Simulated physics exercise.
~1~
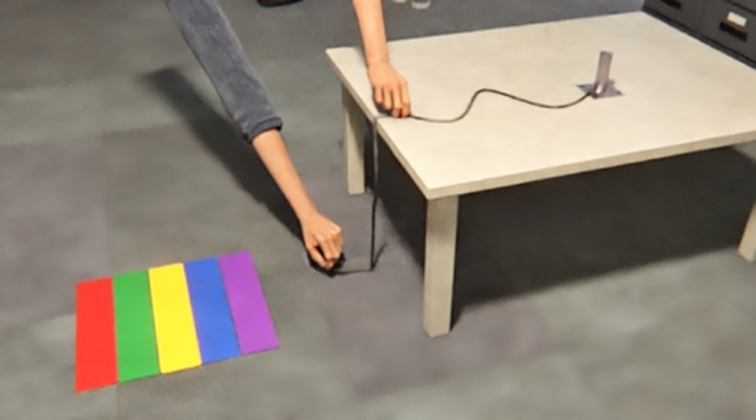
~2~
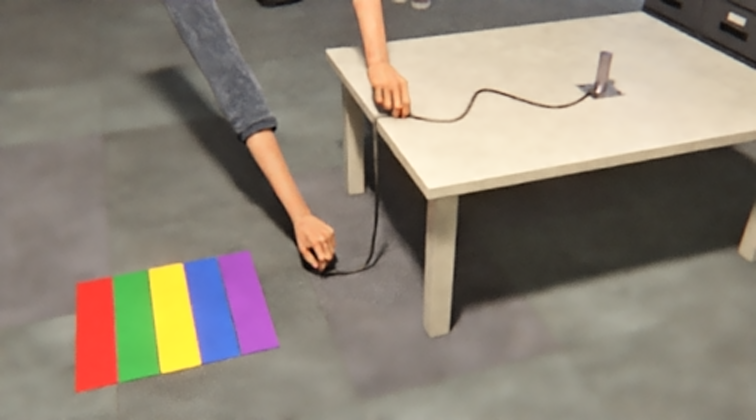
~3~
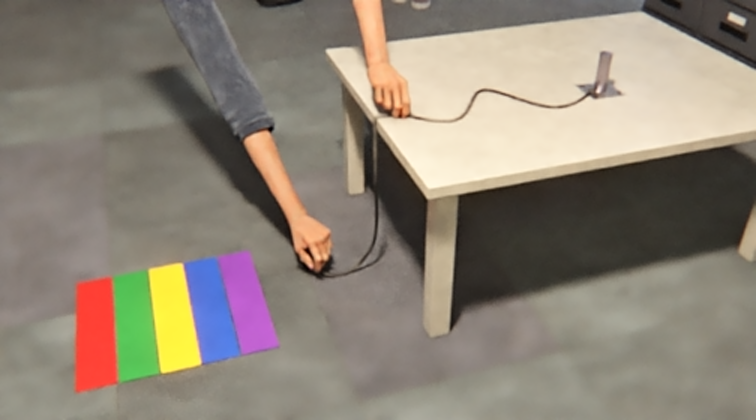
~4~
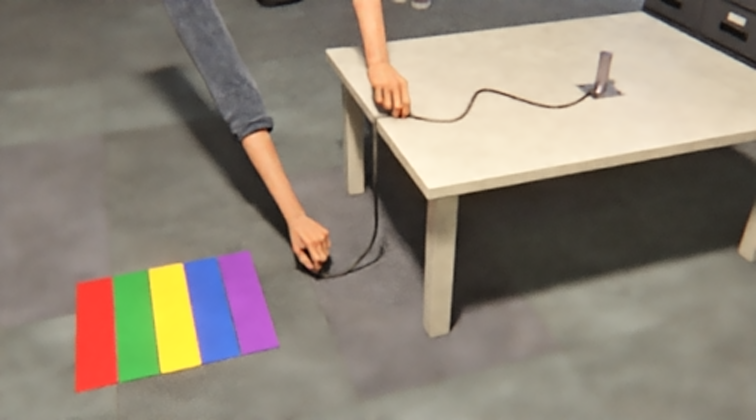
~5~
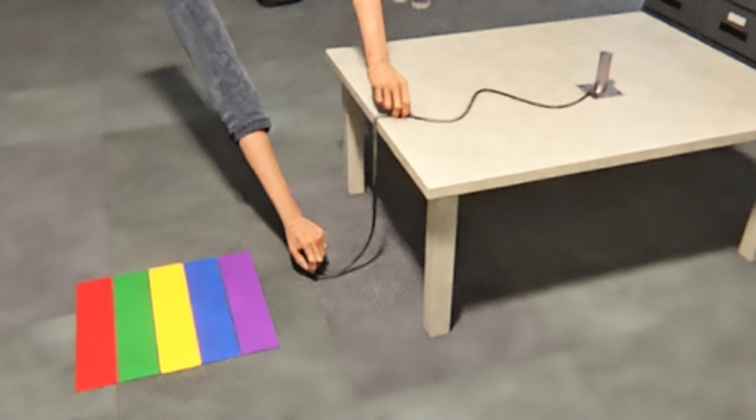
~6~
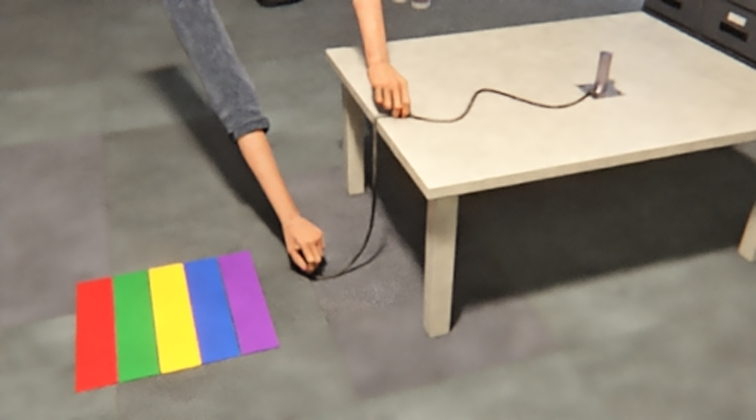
On a grey tiled floor beside a pale coffee table, the view looks down at an angle and stays still. A dark lead runs from a small post on the tabletop to the near left edge, where one hand pins it, and down to another hand near red, green, yellow, blue and purple strips. The lower hand creeps slightly left, drawing the hanging lead into a gentle curve.
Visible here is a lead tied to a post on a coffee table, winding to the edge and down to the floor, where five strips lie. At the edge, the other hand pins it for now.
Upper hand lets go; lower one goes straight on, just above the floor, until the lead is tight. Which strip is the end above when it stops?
The green one.
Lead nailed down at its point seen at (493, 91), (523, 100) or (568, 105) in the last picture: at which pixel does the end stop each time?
Estimated spots in sequence: (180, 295), (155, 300), (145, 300).
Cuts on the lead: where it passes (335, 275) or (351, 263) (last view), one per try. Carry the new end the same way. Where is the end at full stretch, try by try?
One per try, the spots are (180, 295) and (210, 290).
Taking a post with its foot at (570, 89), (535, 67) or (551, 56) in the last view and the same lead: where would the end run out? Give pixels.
(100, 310), (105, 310) and (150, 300).
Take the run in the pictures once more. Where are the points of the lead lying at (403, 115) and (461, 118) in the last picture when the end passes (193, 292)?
The first lands at (366, 160), while the second lands at (396, 116).
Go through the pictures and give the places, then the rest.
The first frame shows end (326, 265); purple (255, 331); blue (217, 339); yellow (178, 348); green (138, 357); red (96, 366).
The second frame shows end (319, 267); lead through (573, 103) (502, 94) (463, 116) (387, 116) (377, 182) (372, 252).
The third frame shows end (315, 267).
The fourth frame shows end (313, 268); lead through (573, 103) (502, 94) (463, 116) (387, 116) (375, 183) (368, 251).
The fifth frame shows end (310, 269).
The sixth frame shows end (308, 269); lead through (573, 103) (502, 94) (463, 116) (387, 116) (375, 183) (361, 251).
Early on, end near (193, 292); over blue.
Midway, end near (156, 299); over yellow.
At the end of the slack, end near (134, 304); over green. Over green.
